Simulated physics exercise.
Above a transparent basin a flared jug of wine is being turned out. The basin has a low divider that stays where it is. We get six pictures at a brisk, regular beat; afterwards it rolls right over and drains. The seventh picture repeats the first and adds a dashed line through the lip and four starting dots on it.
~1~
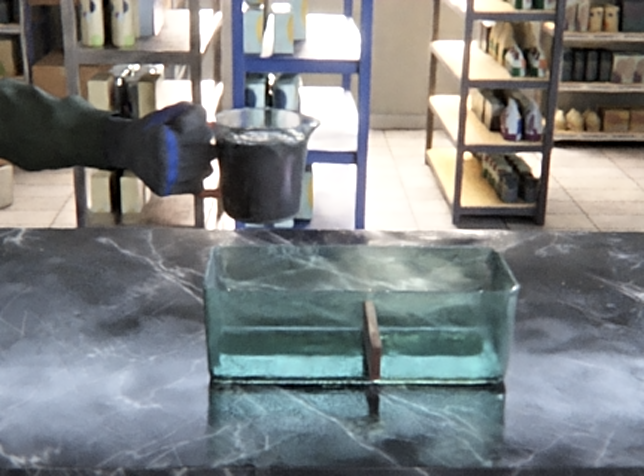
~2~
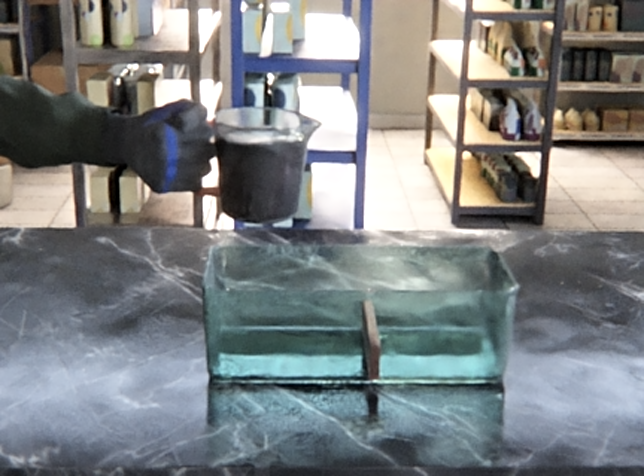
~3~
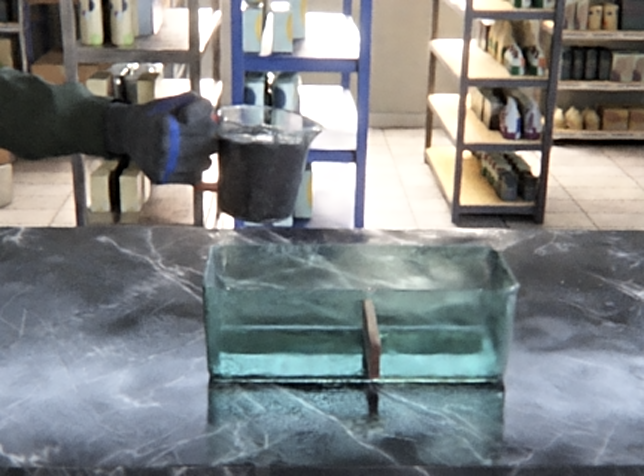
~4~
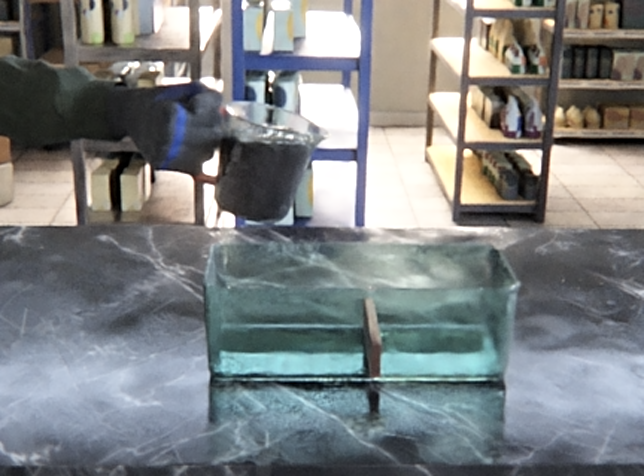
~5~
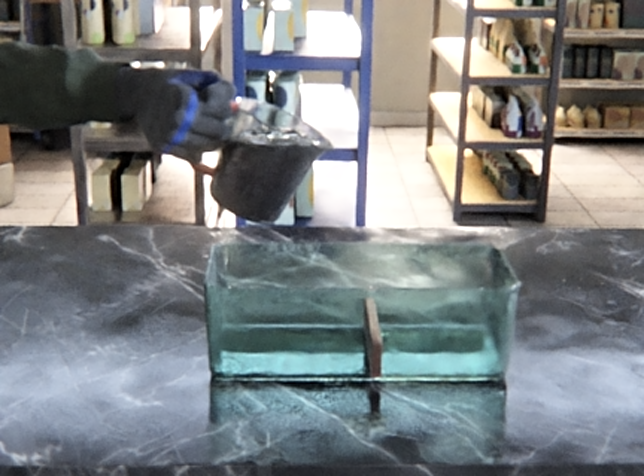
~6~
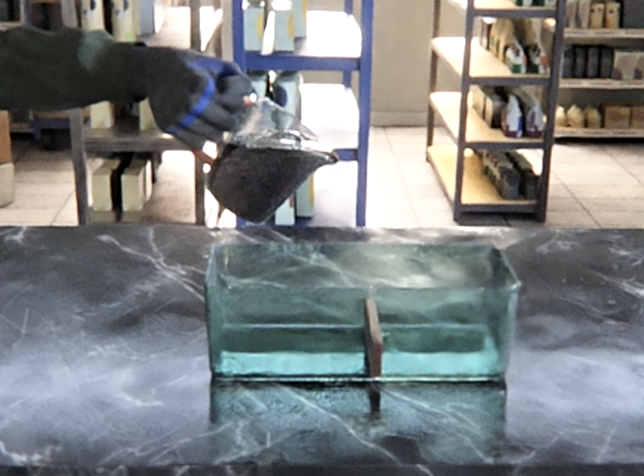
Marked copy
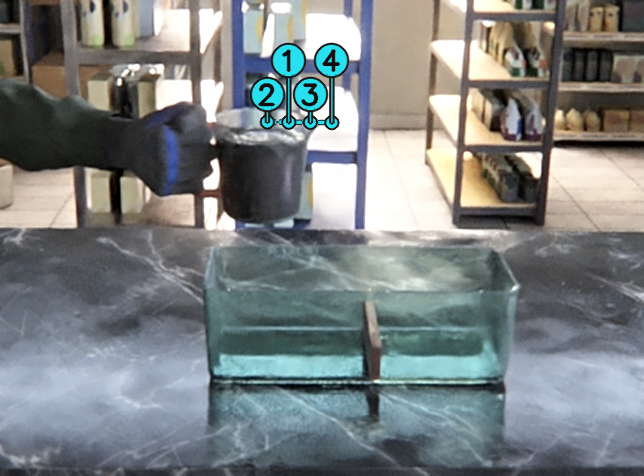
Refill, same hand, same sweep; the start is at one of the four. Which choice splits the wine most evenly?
Dot 4.
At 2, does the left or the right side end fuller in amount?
More ends on the left.
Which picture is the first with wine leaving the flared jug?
In picture 6.
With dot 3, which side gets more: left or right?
The left side.
On the marked copy, 1 at (288, 122); 2 at (267, 122); 3 at (310, 122); 4 at (331, 122).
If 1 is chosen, about 89 % ends left of the wall and 7 % right of it; 4 % is lost outside.
If 2 is chosen, about 89 % ends left of the wall and 8 % right of it; 3 % is lost outside.
If 3 is chosen, about 83 % ends left of the wall and 15 % right of it.
If 4 is chosen, about 55 % ends left of the wall and 44 % right of it.
